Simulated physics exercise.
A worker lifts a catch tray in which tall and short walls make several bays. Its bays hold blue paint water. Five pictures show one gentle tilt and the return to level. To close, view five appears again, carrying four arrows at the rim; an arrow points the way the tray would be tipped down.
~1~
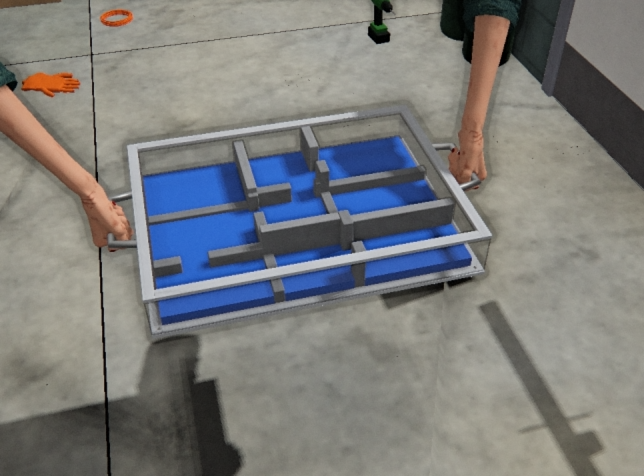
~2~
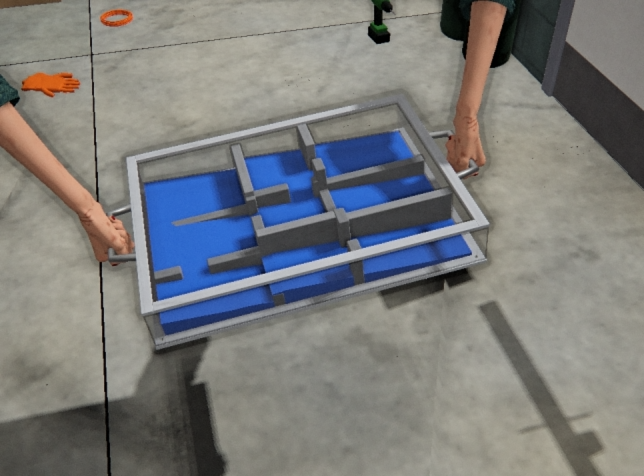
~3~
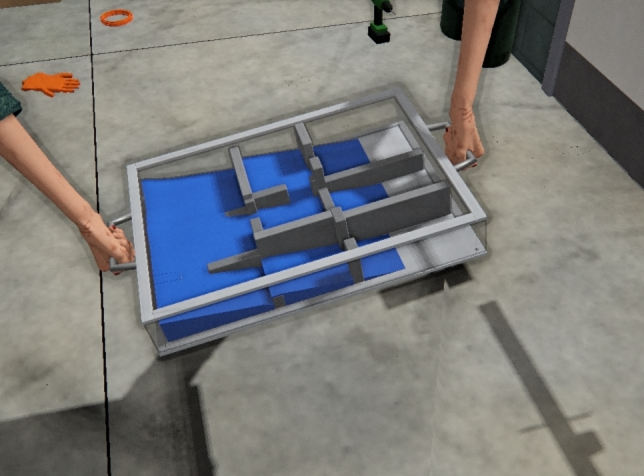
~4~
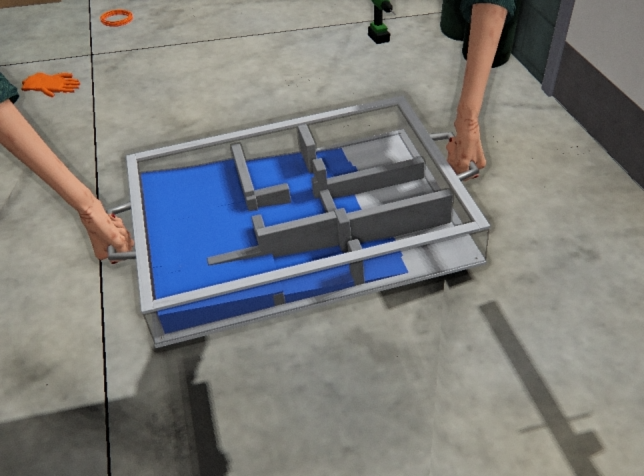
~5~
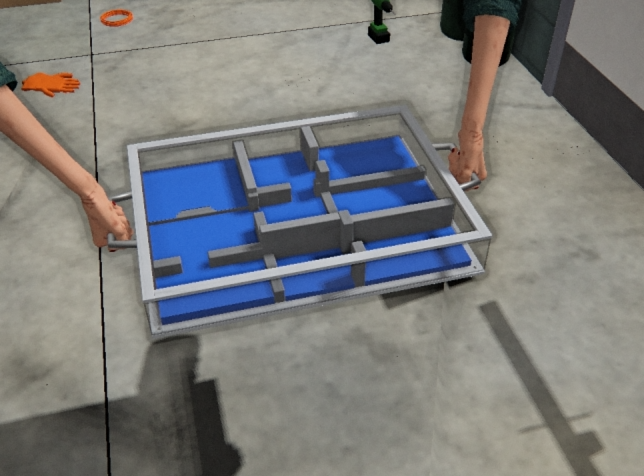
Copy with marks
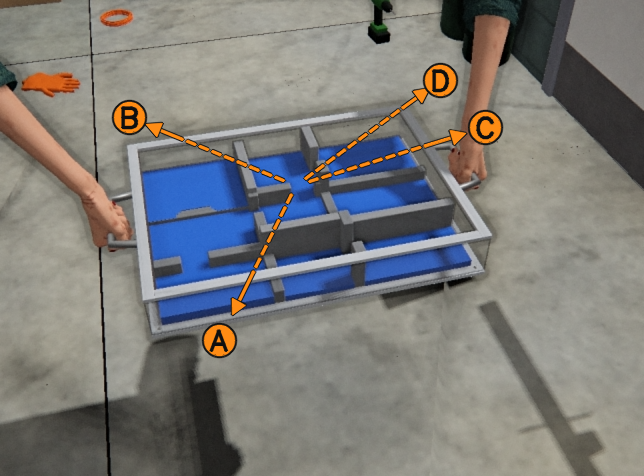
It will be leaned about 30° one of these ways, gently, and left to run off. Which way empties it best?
The best direction is A.
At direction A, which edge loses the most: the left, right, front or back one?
The front rim.
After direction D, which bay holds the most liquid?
That is the back right bay.
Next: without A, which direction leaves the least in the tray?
That would be B.
In orange, A ends at (234, 310); B ends at (151, 126); C ends at (460, 134); D ends at (424, 91).
If A is chosen, about 25 % stays in the tray, the largest part in the front left bay.
If B is chosen, about 34 % stays in the tray, the largest part in the back left bay.
If C is chosen, about 53 % stays in the tray, the largest part in the back right bay.
If D is chosen, about 44 % stays in the tray, the largest part in the back right bay.
